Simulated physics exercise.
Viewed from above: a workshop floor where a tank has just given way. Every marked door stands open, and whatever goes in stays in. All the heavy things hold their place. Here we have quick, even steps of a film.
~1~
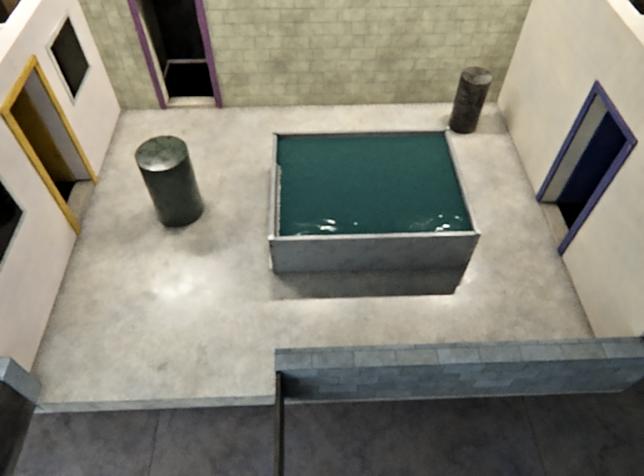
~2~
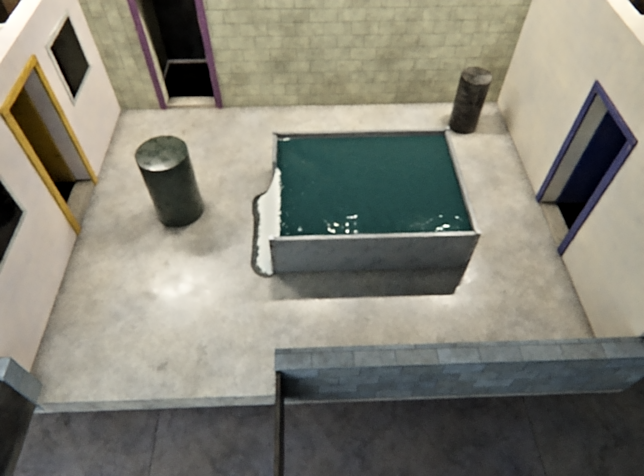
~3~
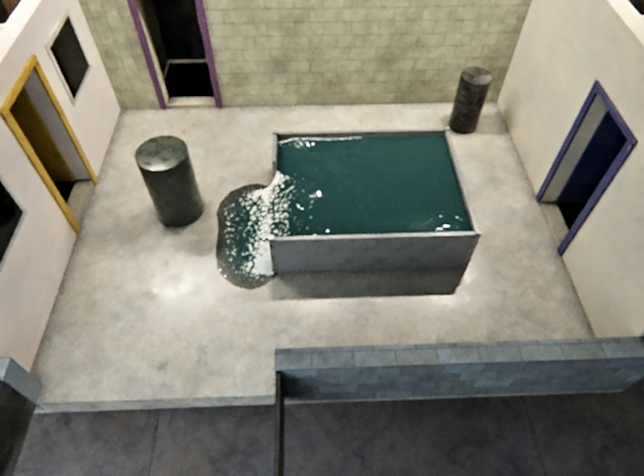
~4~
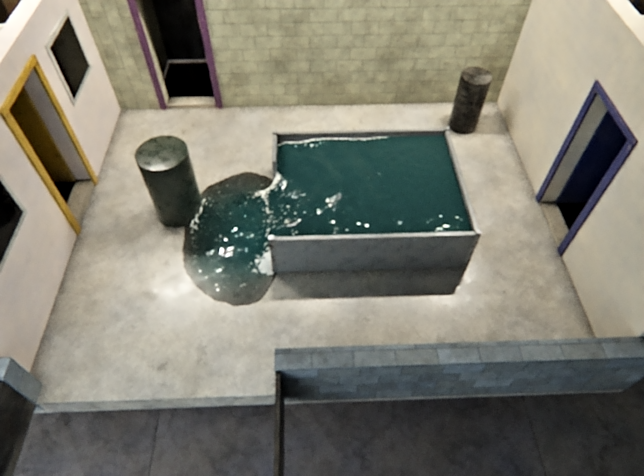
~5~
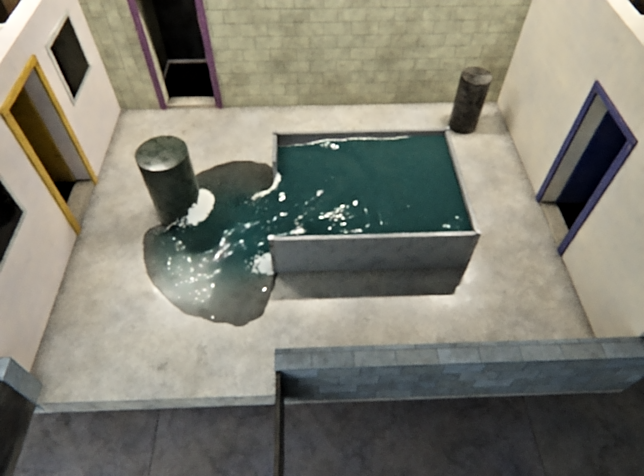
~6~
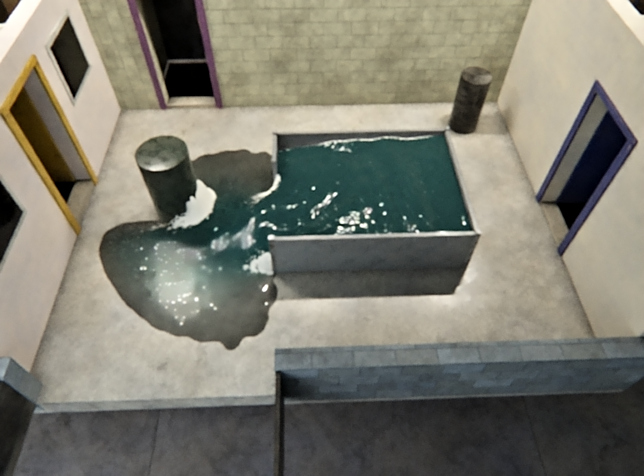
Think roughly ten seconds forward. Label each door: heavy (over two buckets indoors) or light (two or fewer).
Purple door - heavy; yellow door - light; blue door - light.
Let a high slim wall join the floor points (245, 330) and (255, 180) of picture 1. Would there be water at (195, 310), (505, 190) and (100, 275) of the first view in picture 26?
Untouched, untouched, untouched.
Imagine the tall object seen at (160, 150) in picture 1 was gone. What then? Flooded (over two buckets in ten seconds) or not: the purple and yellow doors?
First purple door runs past it, then yellow door runs past it.
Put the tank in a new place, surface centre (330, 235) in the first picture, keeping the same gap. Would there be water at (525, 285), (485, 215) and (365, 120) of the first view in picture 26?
Bone-dry, bone-dry, bone-dry.
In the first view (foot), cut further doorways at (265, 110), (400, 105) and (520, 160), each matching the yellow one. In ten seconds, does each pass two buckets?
In turn: Holds, holds, is under.
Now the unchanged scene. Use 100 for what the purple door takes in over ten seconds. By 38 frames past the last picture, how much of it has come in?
Near 80 %, I'd say.
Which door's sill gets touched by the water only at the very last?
Result: The blue one.
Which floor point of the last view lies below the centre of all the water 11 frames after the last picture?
At roughly (272, 228).
A moment on, water covers 30 % of the floor; the purple door not reached, the yellow door wet at the sill, nothing in, the blue door not reached.
Next, water covers 45 % of the floor; the purple door under two buckets in, the yellow door wet at the sill, nothing in, the blue door not reached.
Then, water covers 50 % of the floor; the purple door over two buckets in, the yellow door under two buckets in, the blue door not reached.
Later, water covers 60 % of the floor; the purple door far over two buckets in, the yellow door under two buckets in, the blue door not reached.
In the end, water covers 75 % of the floor; the purple door far over two buckets in, the yellow door under two buckets in, the blue door wet at the sill, nothing in.
